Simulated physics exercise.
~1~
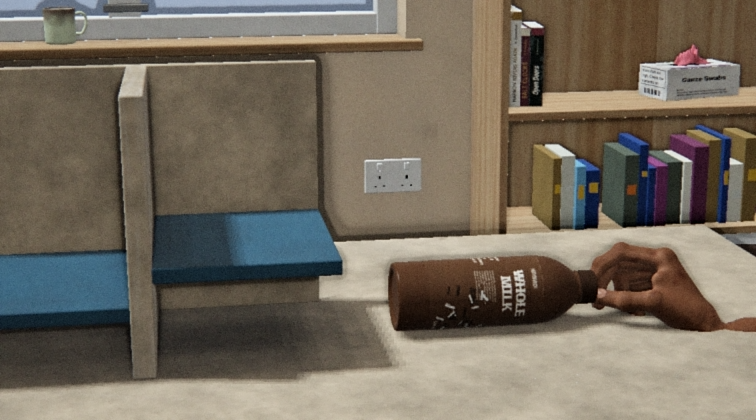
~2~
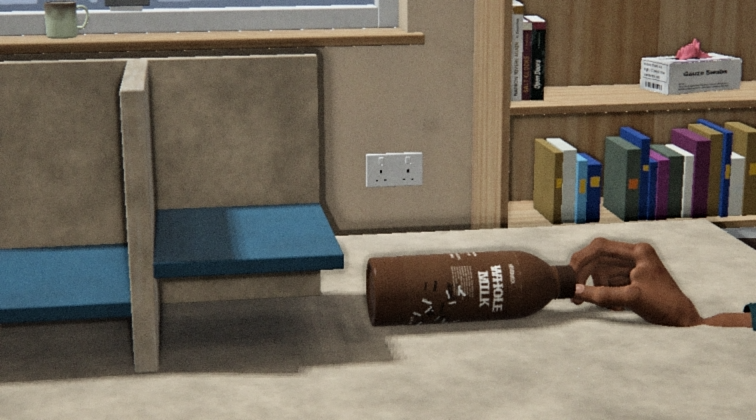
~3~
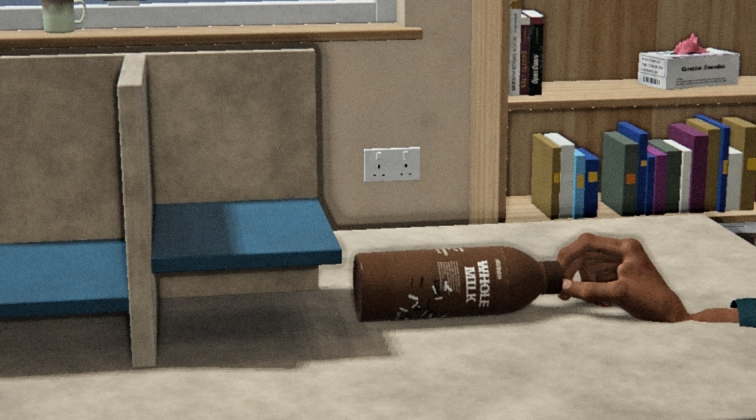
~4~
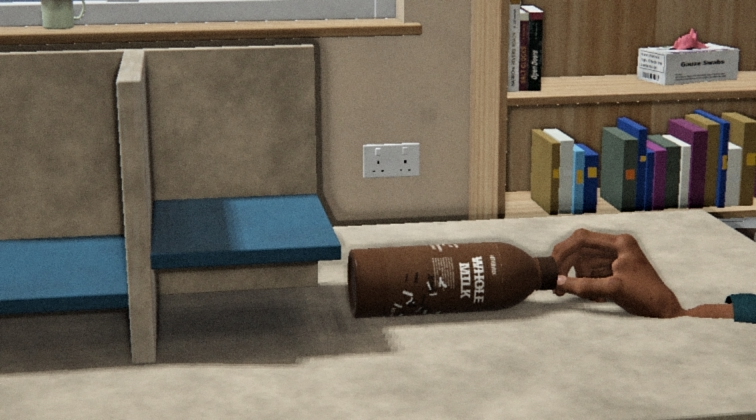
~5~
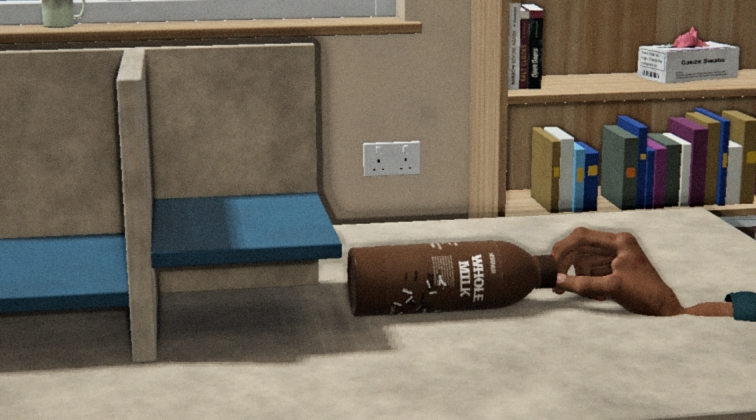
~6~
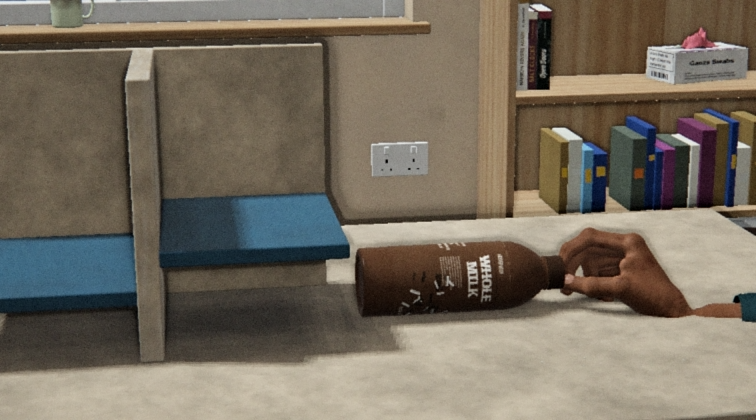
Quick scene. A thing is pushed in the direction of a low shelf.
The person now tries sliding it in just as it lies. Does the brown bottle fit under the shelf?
Yes.
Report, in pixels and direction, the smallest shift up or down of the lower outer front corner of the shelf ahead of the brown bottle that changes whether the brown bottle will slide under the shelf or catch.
Down, by around 20 pixels.
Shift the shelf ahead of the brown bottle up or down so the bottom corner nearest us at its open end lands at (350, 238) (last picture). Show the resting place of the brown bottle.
About (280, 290).
Then, 0.42 s past the last view, brown bottle sliding up to the opening near (410, 280).
Then, 0.74 s past the last view, brown bottle part of the way in near (348, 284).
Finally, the brown bottle slides in, near (285, 287).
